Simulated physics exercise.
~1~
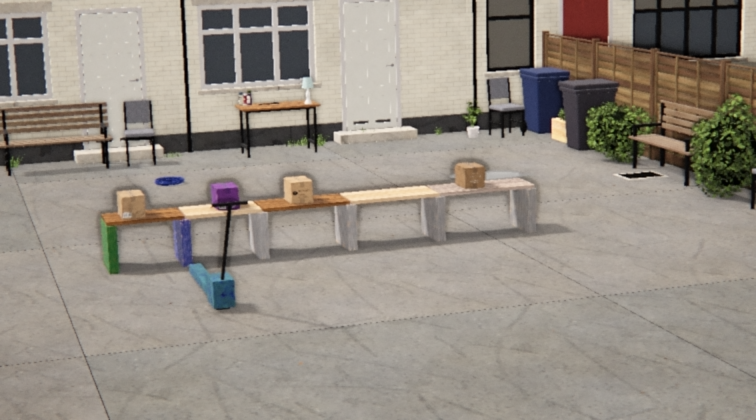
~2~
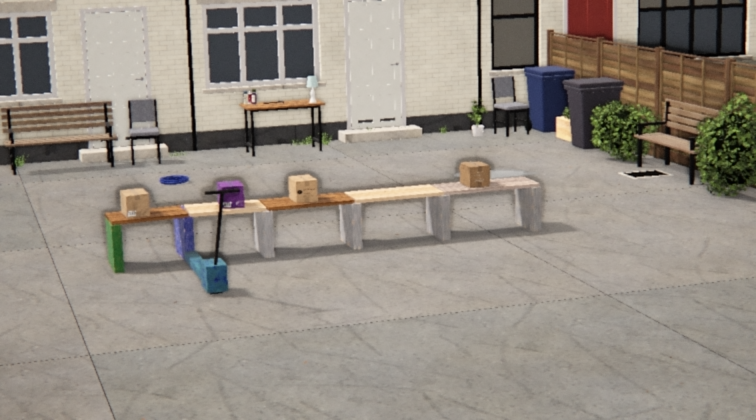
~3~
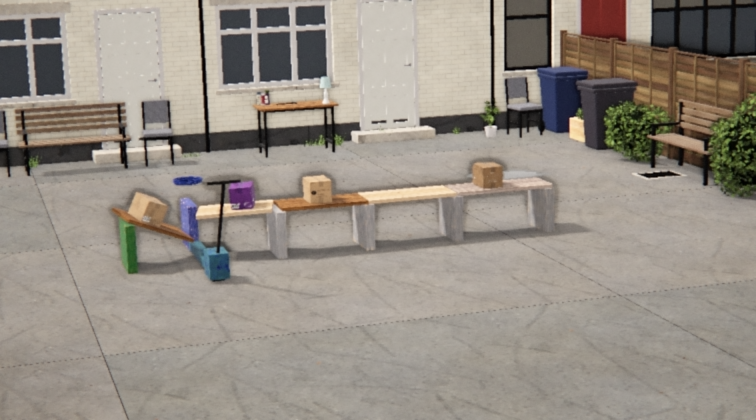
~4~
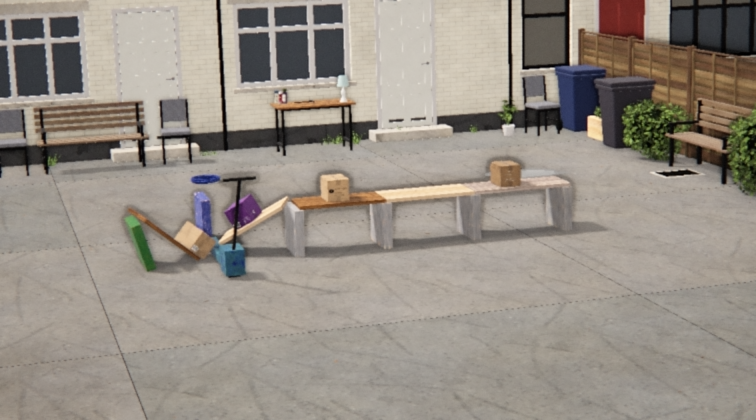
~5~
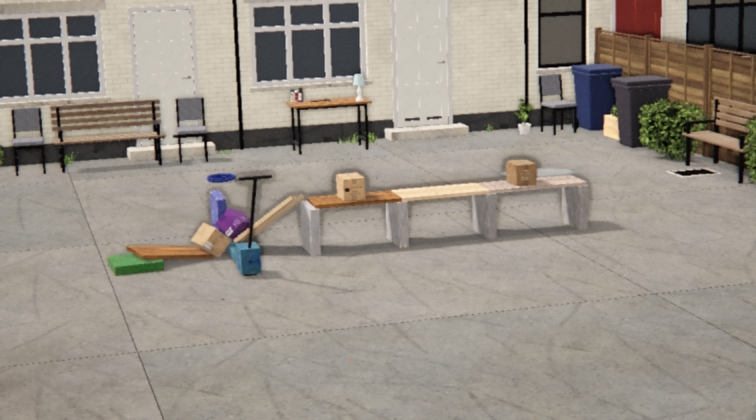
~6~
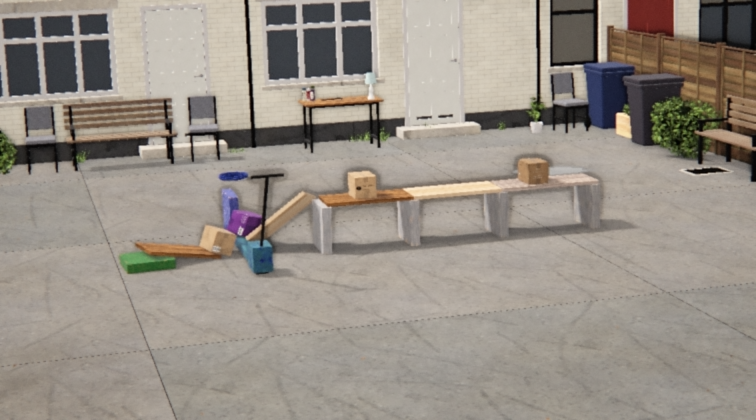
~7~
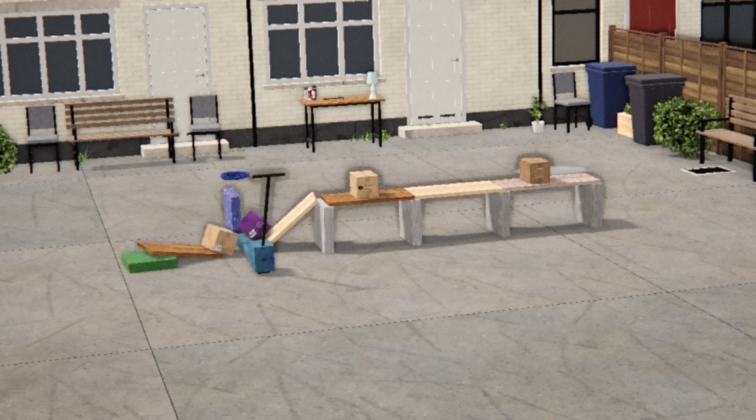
We see a blue jack push in at the foot of a blue upright beneath a row of boards holding boxes. The boards at the left end drop, spilling a tan box and the purple one, and the green upright topples onto its side, while the right-hand section stays standing.
